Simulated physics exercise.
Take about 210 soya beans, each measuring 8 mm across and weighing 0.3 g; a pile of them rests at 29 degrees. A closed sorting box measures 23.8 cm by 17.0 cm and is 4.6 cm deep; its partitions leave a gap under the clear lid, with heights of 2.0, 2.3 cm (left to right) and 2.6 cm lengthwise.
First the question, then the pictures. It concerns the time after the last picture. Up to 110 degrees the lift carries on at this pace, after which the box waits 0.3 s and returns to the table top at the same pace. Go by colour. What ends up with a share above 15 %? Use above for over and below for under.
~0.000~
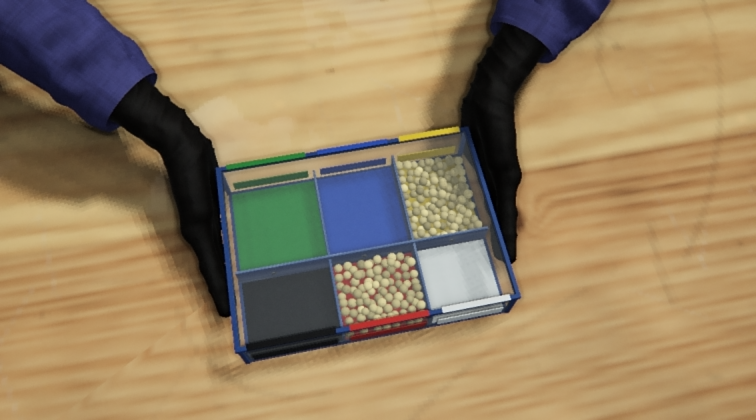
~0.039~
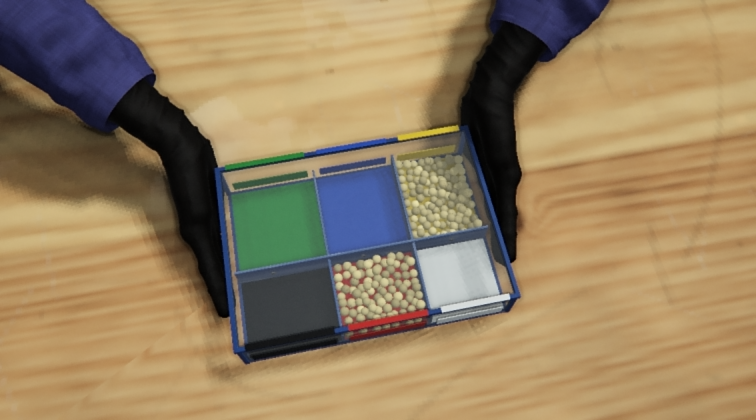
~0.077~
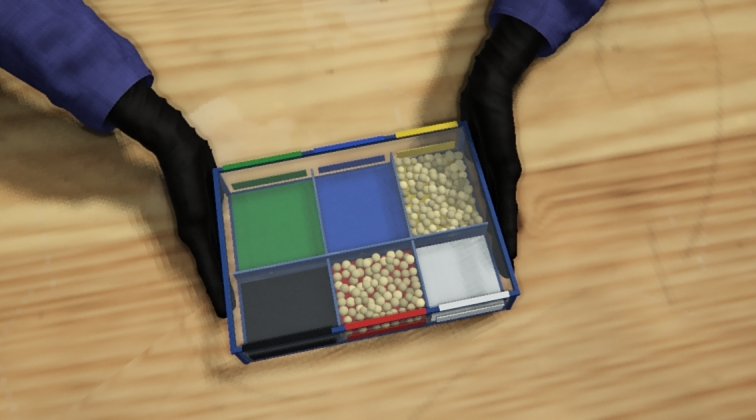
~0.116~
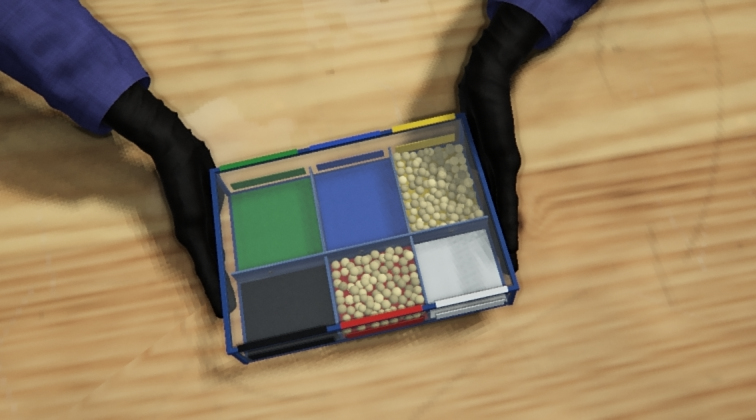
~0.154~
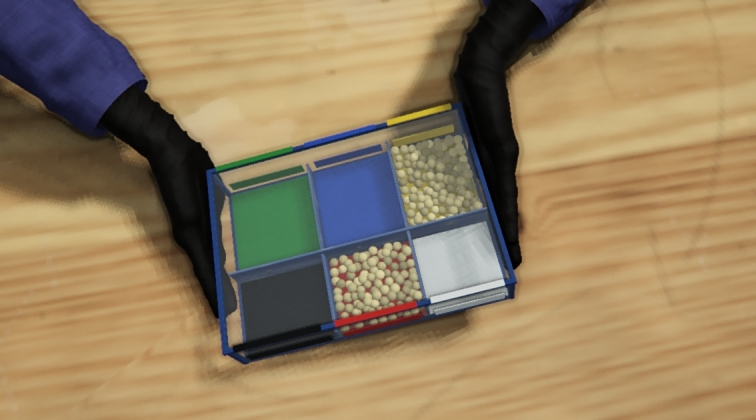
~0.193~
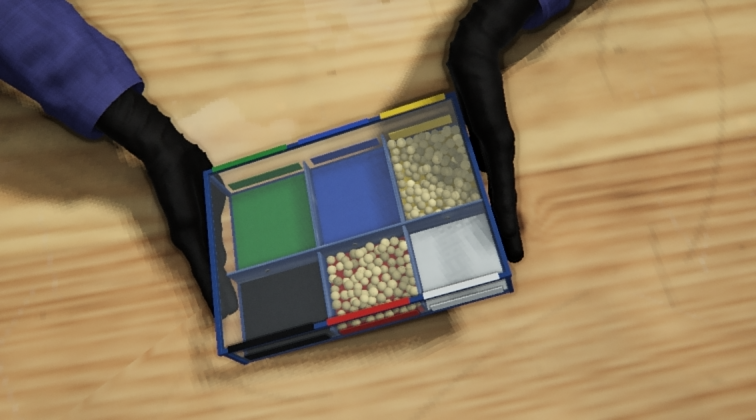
Verdicts: Red below, blue below, green above, yellow below, white below, black above.
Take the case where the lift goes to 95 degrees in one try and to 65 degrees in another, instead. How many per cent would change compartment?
Try one gives around 95 %, try two around 10 %.
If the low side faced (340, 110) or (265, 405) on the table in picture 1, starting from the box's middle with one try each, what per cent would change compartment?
Approximately 45 percent, then 90 percent.
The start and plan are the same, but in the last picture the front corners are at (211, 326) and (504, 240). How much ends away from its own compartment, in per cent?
Estimate: Around 100 %.
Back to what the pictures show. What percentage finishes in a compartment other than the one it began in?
Near 100 per cent, all told.
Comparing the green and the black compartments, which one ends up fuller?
The larger amount is in the green one.
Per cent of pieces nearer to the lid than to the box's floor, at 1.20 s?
Roughly 90 per cent.
Then, at 1.20 s, tilt 110 degrees; blue 15 %, green 45 %, yellow 5 %, black 35 %.
After 1.88 s, tilt 58 degrees; green 60 %, black 35 %.
After 2.59 s, tilt 0 degrees; green 60 %, black 35 %.
In the end, at 3.1 s, red 0 %, blue 0 %, green 60 %, yellow 0 %, white 0 %, black 35 %.
